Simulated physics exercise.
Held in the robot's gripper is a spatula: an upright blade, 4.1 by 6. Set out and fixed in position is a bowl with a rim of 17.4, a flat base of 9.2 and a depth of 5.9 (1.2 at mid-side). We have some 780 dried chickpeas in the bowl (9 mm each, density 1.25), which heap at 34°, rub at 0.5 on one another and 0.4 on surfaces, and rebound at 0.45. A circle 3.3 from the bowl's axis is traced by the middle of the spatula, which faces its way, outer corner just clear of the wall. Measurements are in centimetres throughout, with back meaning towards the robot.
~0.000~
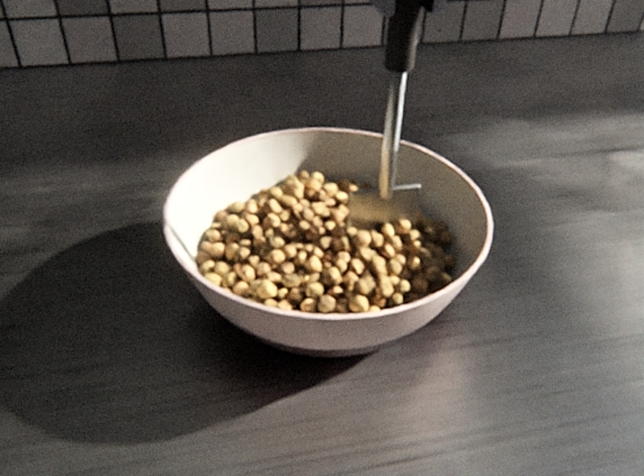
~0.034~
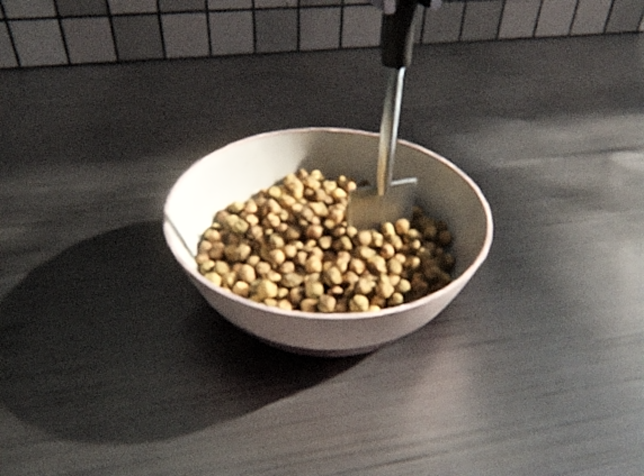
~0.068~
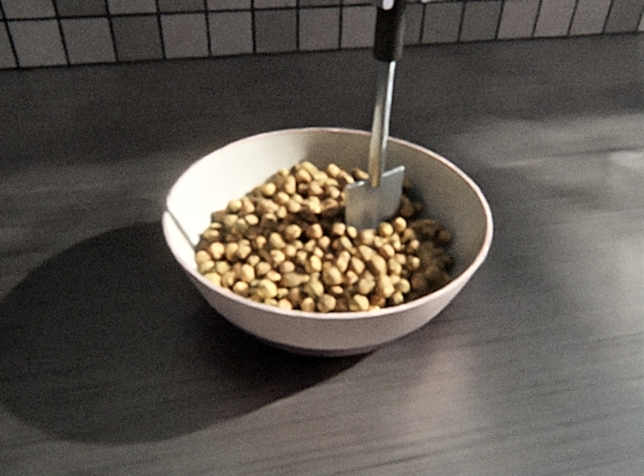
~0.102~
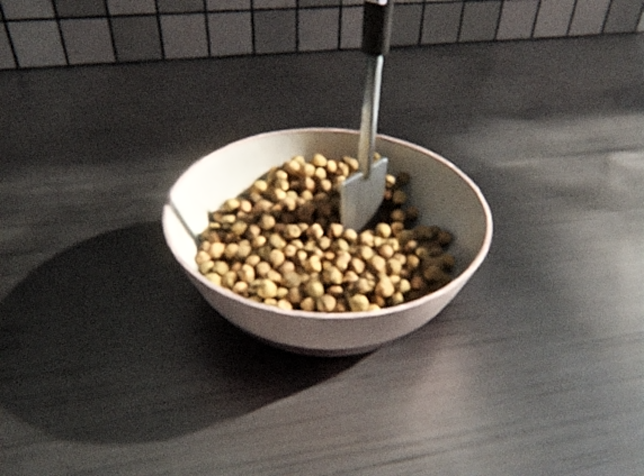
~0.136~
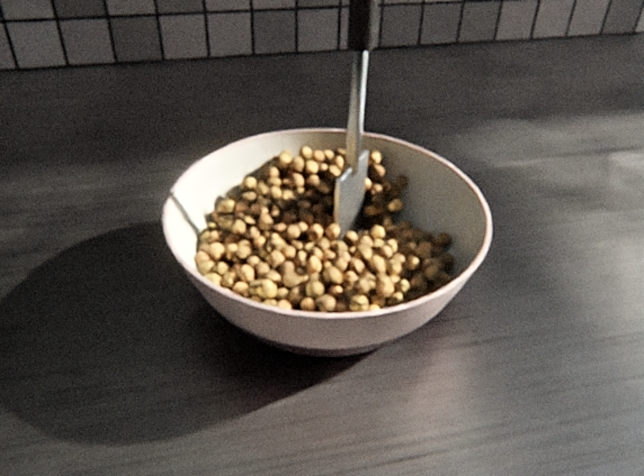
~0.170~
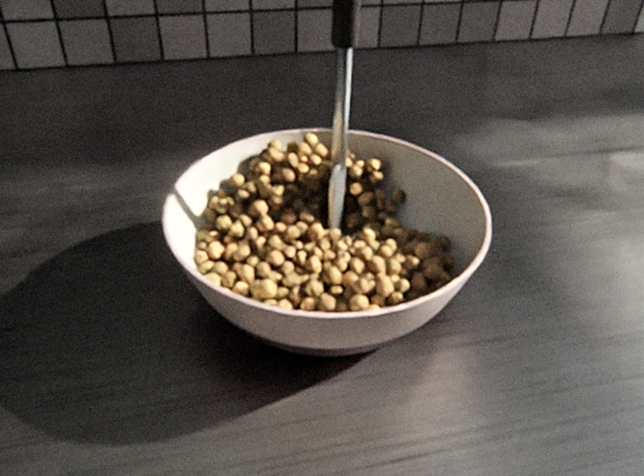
A white bowl heaped with small, round, tan chickpeas sits on a dark grey, streaked countertop, seen from above at an angle, with grey tiles along the back edge. A metal spatula with a dark handle reaches down into the right side of the bowl, and a broad shadow lies to the left. The spatula sweeps leftward along the back of the bowl, turning edge-on and pushing chickpeas up toward the back left, while the camera stays still.
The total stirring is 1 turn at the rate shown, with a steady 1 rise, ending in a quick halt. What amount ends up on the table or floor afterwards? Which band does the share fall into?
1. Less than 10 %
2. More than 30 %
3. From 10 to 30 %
Option 1: Less than 10 %.
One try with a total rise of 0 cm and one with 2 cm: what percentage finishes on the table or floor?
I'd say some 5 per cent, and some 0 per cent.
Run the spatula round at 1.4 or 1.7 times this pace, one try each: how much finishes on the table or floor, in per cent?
It would be some 5 and 10 percent respectively.
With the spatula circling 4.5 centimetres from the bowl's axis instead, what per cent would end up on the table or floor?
Near 10 percent.
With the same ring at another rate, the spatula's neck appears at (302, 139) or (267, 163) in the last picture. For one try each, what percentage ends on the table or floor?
Well, about 10 percent the first time and about 30 percent the second.
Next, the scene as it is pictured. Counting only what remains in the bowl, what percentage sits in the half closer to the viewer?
Roughly 40 percent of it.
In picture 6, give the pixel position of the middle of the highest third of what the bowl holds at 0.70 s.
Roughly pixel (400, 245).
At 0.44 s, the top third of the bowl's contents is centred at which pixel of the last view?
(255, 259), roughly.
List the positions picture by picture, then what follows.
Spatula neck at (388, 165), 0° round; upper third of the load around (322, 247), from x 200 to 445, top at y 175; 778 in the bowl, in the first frame.
Spatula neck at (386, 161), 6° round; upper third of the load around (323, 244), from x 200 to 445, top at y 175, in the second frame.
Spatula neck at (378, 153), 21° round; upper third of the load around (325, 235), from x 200 to 445, top at y 170, in the third frame.
Spatula neck at (367, 147), 35° round; upper third of the load around (315, 224), from x 200 to 445, top at y 160, in the fourth frame.
Spatula neck at (354, 142), 50° round; upper third of the load around (309, 215), from x 200 to 445, top at y 155, in the fifth frame.
Spatula neck at (340, 139), 65° round; upper third of the load around (299, 211), from x 200 to 445, top at y 140; 778 in the bowl, in the sixth frame.
By 0.44 s, 179° round, highest piece 8 above the table; 774 in the bowl, 2 on the table or floor, 2 in flight or on the tool.
By 0.70 s, 294° round, highest piece 7 above the table; 759 in the bowl, 17 on the table or floor, 2 in flight or on the tool.
By 1.03 s, 0° round, highest piece 6 above the table; 757 in the bowl, 21 on the table or floor.
By 1.73 s, 0° round, highest piece 6 above the table; 757 in the bowl, 21 on the table or floor.
Final count, 757 in the bowl, 21 on the table or floor. That is 3 % on the table or floor.
